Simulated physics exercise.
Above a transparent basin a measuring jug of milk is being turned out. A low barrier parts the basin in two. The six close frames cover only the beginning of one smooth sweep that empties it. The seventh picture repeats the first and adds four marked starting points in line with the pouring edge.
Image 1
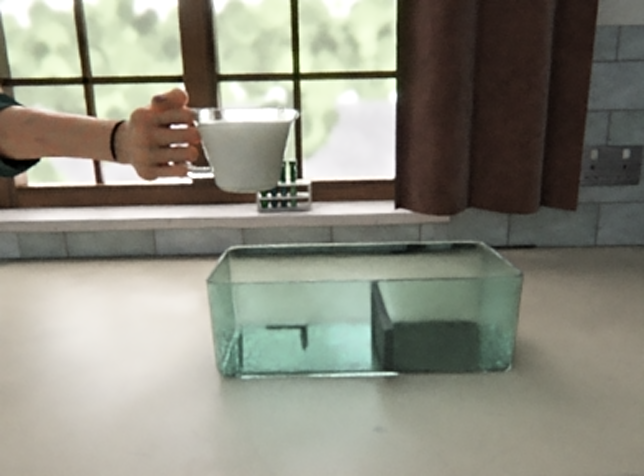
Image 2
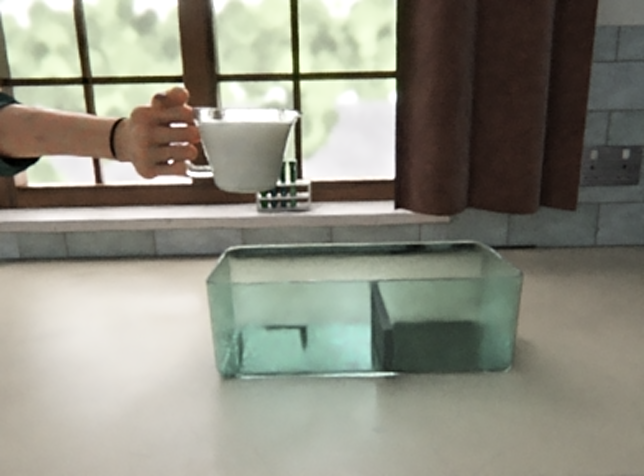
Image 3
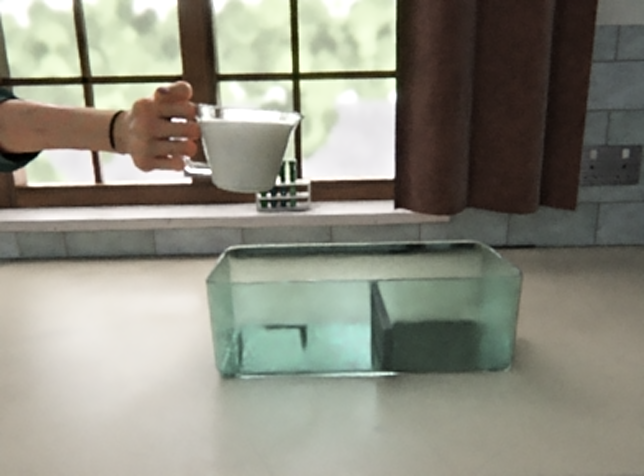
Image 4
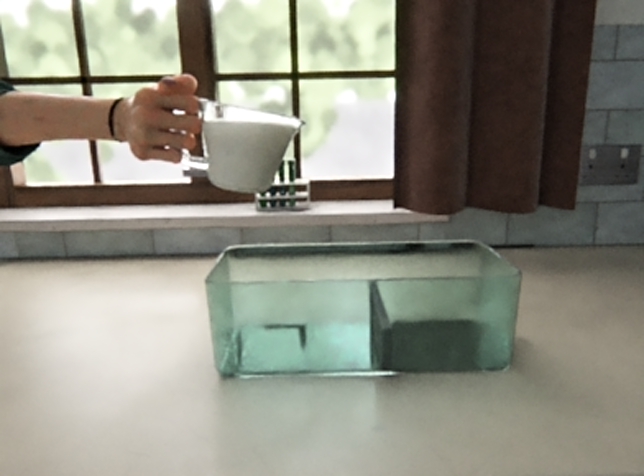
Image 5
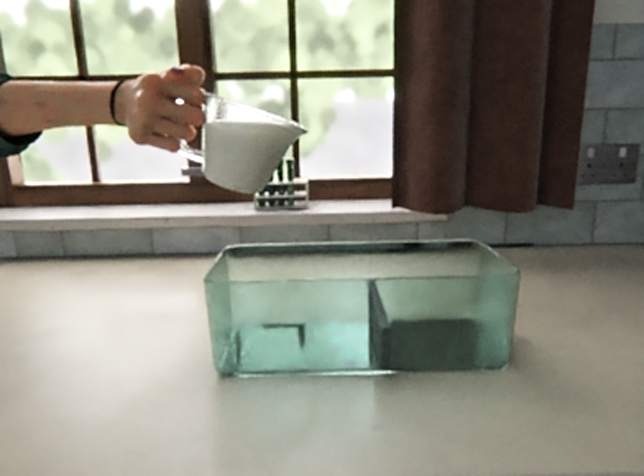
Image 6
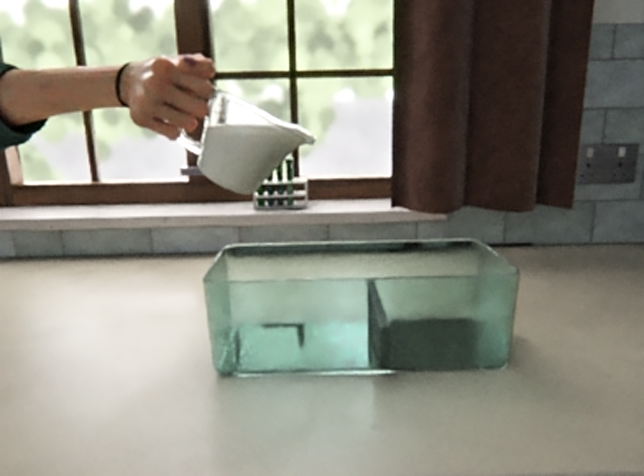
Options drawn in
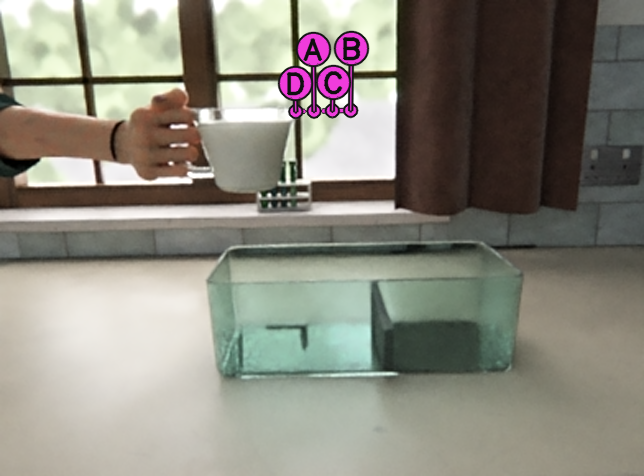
A hand held a glass jug of milk above a clear, greenish basin parted by a low barrier, then gradually tilted it to the right until the milk reached over the lip.
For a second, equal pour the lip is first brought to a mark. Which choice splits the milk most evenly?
Dot C.
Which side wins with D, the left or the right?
The left side.
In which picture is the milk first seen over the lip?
Picture 6.
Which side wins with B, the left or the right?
The right one.
On the marked copy, A at (314, 111); B at (350, 110); C at (332, 110); D at (295, 111).
With A, about 82 % ends left of the wall and 16 % right of it.
With B, about 17 % ends left of the wall and 82 % right of it.
With C, about 50 % ends left of the wall and 48 % right of it.
With D, about 95 % ends left of the wall and 3 % right of it.
